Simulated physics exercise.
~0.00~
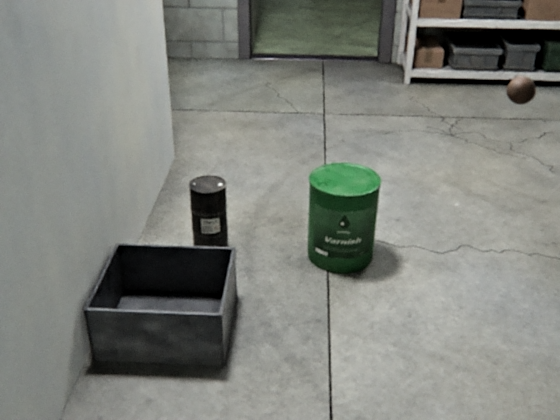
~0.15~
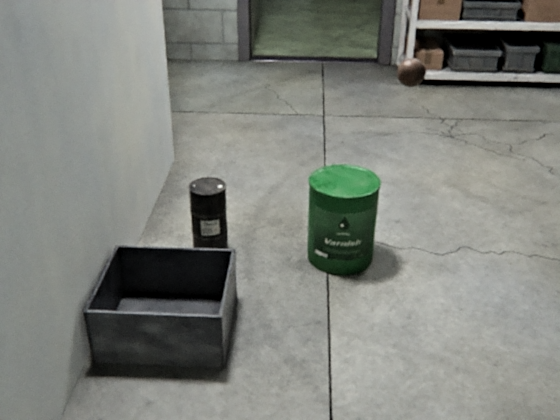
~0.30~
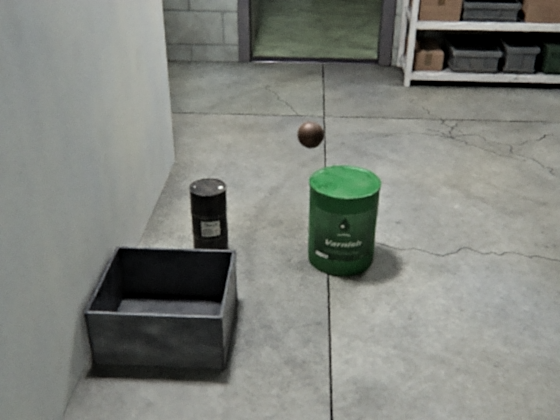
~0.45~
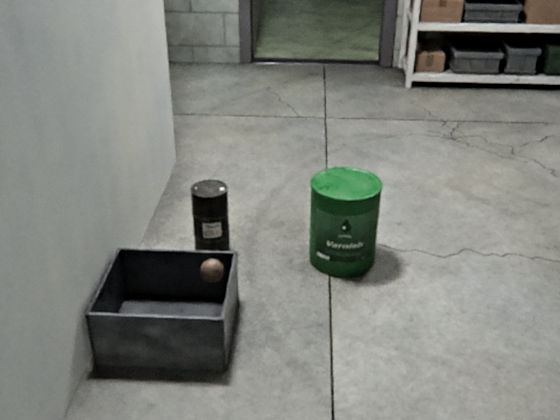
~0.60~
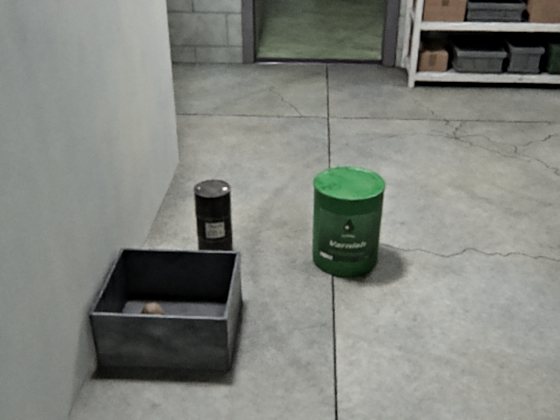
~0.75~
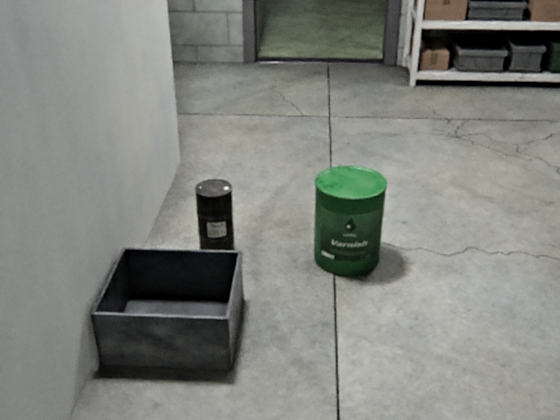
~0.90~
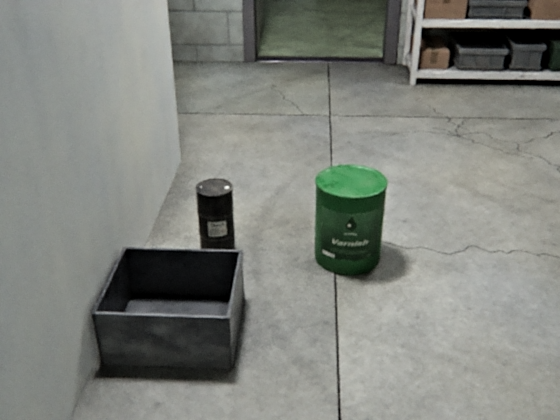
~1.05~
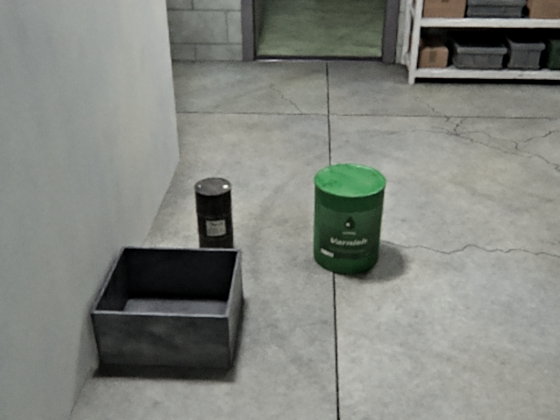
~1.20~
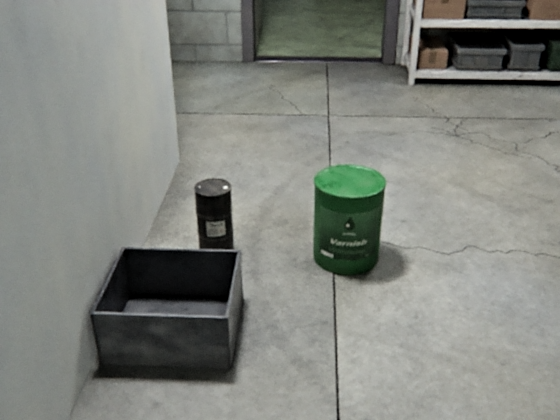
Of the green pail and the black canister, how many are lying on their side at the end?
None of them are, as the green pail and the black canister are both still standing upright.
